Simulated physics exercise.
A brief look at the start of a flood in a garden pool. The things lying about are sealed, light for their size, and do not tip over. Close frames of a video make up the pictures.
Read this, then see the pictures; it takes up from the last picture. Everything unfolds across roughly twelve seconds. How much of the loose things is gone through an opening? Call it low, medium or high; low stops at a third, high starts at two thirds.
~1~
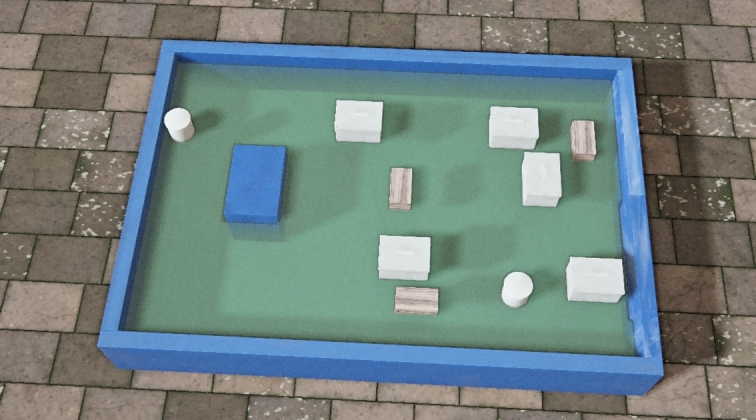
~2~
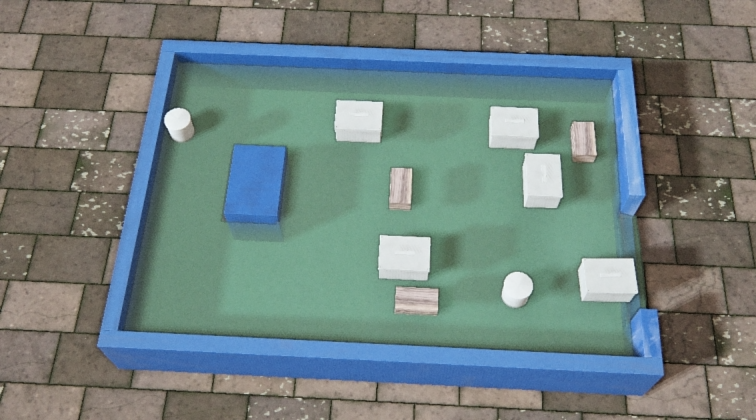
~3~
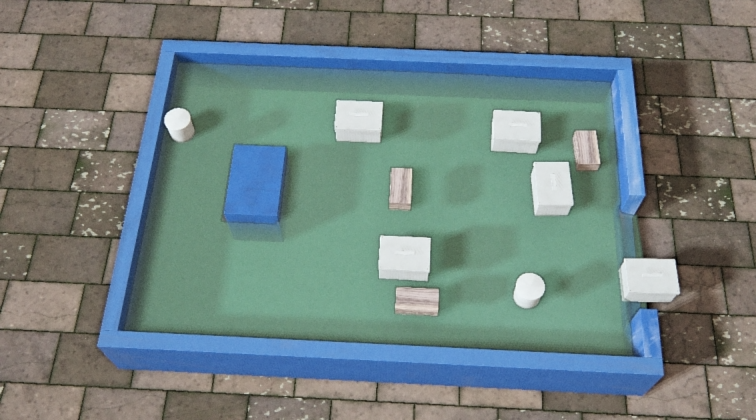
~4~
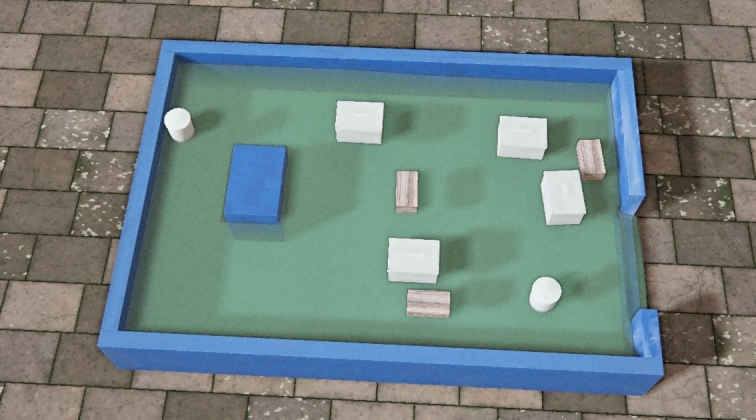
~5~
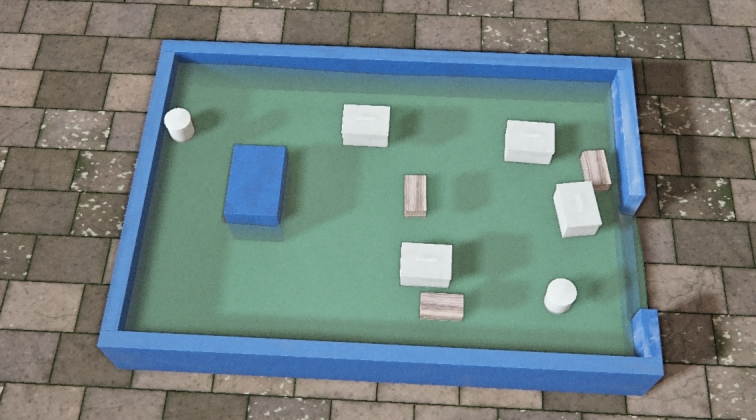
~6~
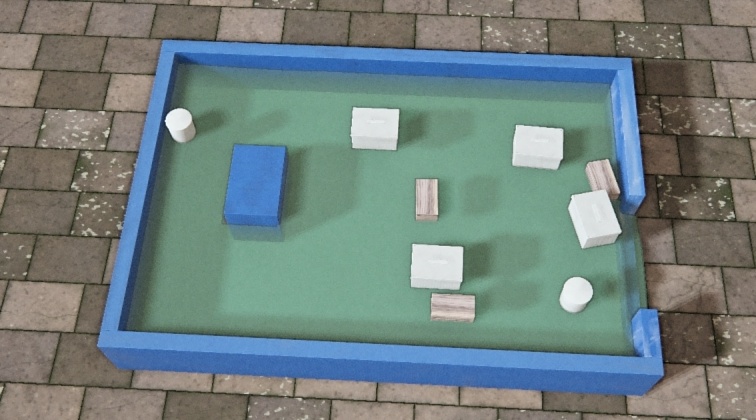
High.
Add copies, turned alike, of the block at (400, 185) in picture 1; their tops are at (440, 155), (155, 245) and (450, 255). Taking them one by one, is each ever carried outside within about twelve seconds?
In order: Exits; never exits; exits.
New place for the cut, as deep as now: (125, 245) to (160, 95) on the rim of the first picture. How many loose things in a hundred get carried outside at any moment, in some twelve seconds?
I'd put it at 30 %.
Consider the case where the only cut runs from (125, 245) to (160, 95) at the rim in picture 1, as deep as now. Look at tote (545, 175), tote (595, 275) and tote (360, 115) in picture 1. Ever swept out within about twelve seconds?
Per object, as asked: Not flushed / not flushed / flushed.
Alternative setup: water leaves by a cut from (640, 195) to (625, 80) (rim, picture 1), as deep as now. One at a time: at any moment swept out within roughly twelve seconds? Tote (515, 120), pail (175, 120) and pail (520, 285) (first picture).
Sequentially, I'd put it as swept away, not lost, swept away.
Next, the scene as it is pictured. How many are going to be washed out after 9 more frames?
Tally: 4.
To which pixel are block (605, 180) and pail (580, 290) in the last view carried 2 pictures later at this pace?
My guess is around (612, 203) and around (618, 284).
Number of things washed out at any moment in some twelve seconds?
The total is 8.
A moment on, 2 of 10 are out; 8 afloat.
Next, 4 of 10 are out; 6 afloat.
Later, 5 of 10 are out; 5 afloat.
In the end, 8 of 10 are out; 2 afloat.
